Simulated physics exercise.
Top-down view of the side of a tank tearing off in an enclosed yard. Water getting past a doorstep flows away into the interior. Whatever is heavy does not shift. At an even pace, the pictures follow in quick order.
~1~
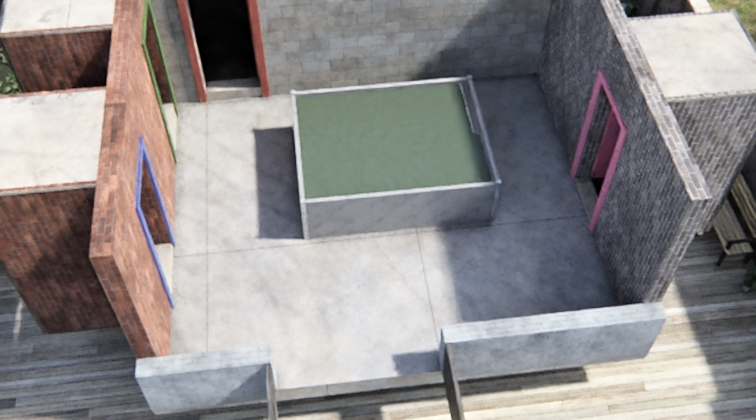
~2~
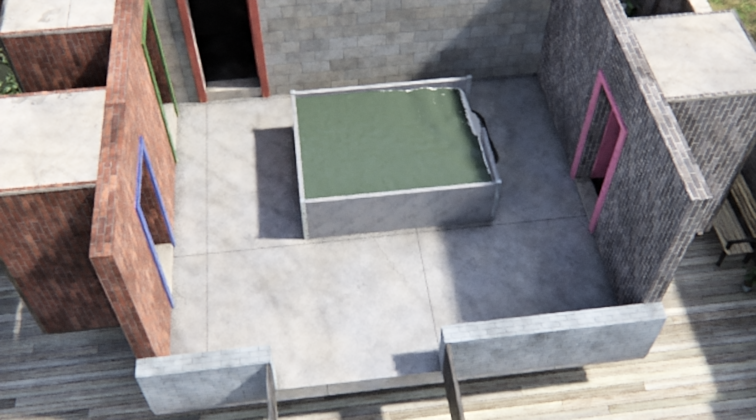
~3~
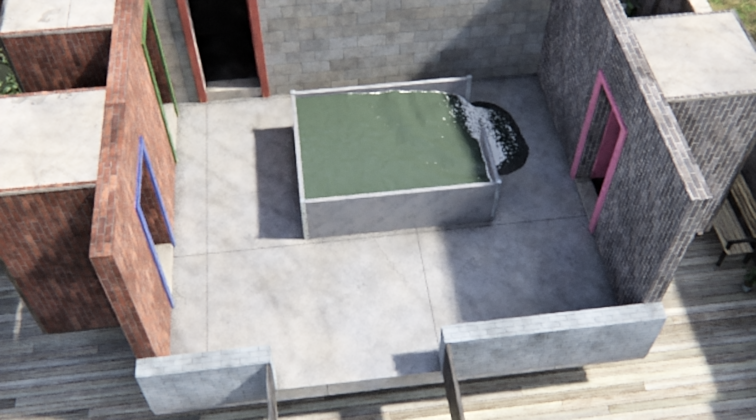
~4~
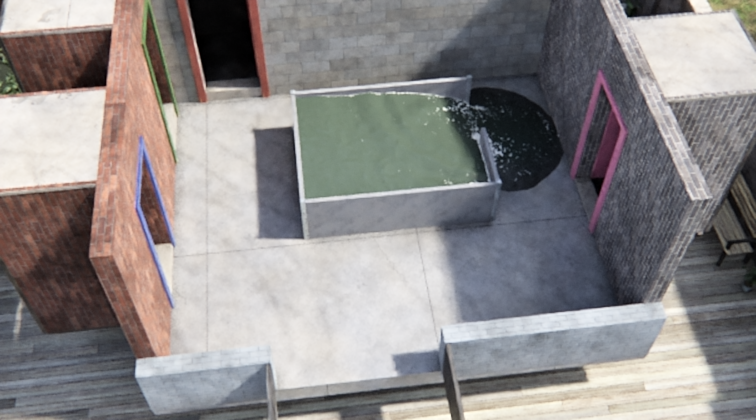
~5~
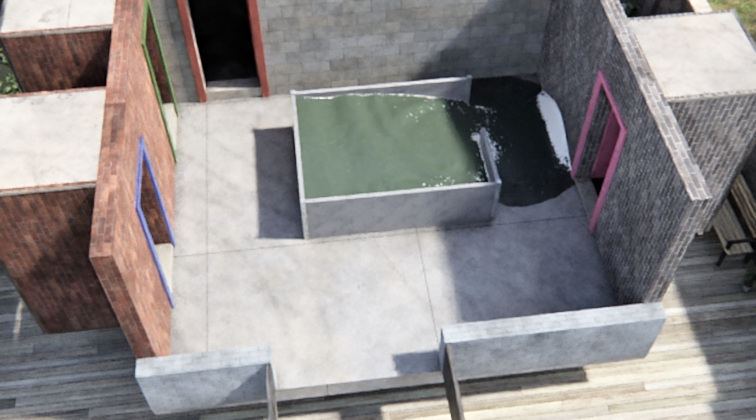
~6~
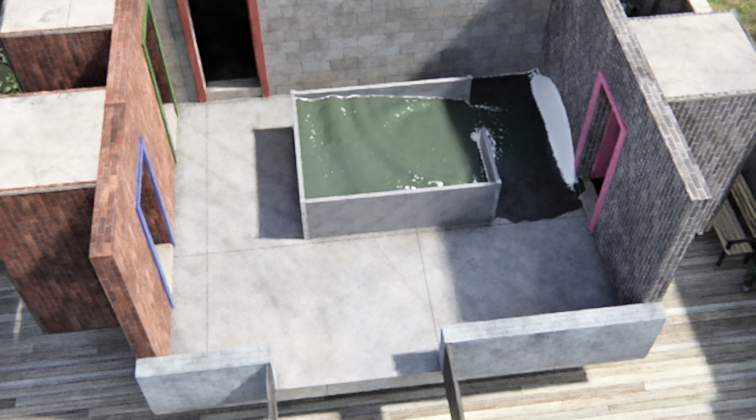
A large open tank of green water sat still in a walled yard, then its right side gave way and dark water poured out, spreading across the floor to the right-hand wall and toward the viewer.
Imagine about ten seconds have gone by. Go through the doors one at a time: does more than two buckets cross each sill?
At the end, the green door keeps the inflow to two buckets or less, the red door keeps the inflow to two buckets or less, the blue door lets the inflow pass two buckets, the pink door lets the inflow pass two buckets.
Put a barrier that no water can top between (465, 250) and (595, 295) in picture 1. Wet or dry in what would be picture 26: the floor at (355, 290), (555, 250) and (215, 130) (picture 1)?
Taking the three spots in turn, they are unwetted, inundated and inundated.
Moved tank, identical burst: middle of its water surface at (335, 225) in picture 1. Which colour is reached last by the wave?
Last of all, the blue-painted one.
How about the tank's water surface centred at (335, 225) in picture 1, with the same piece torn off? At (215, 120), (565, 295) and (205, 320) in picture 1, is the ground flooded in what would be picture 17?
In turn: No water, wet, clear.
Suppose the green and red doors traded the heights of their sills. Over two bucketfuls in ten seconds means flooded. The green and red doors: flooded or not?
Lab note: Green door crosses the line; red door doesn't reach it.
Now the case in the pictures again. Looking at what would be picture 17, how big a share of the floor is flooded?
My guess is around 35 in a hundred.
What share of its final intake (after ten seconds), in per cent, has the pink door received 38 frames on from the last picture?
Some 80 per cent.
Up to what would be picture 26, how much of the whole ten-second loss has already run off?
Near 15 in a hundred, I reckon.
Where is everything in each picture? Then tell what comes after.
In the first picture, the open tank at (391, 140) is whole and still.
In the second picture, water pours out at (471, 130) and has run to a hidden place.
In the third picture, water pours out at (471, 131) and has run to (521, 158).
In the fourth picture, water pours out at (471, 132) and has run to (560, 146).
In the fifth picture, water pours out at (471, 131) and has run to (540, 90).
In the sixth picture, water pours out at (471, 131) and has run to (579, 203).
A moment on, water covers 15 % of the floor; the green door not reached, the red door not reached, the blue door not reached, the pink door under two buckets in.
Next, water covers 35 % of the floor; the green door not reached, the red door not reached, the blue door not reached, the pink door over two buckets in.
Then, water covers 60 % of the floor; the green door wet at the sill, nothing in, the red door wet at the sill, nothing in, the blue door not reached, the pink door over two buckets in.
Later, water covers 95 % of the floor; the green door under two buckets in, the red door wet at the sill, nothing in, the blue door wet at the sill, nothing in, the pink door far over two buckets in.
In the end, water covers 95 % of the floor; the green door under two buckets in, the red door under two buckets in, the blue door over two buckets in, the pink door far over two buckets in.
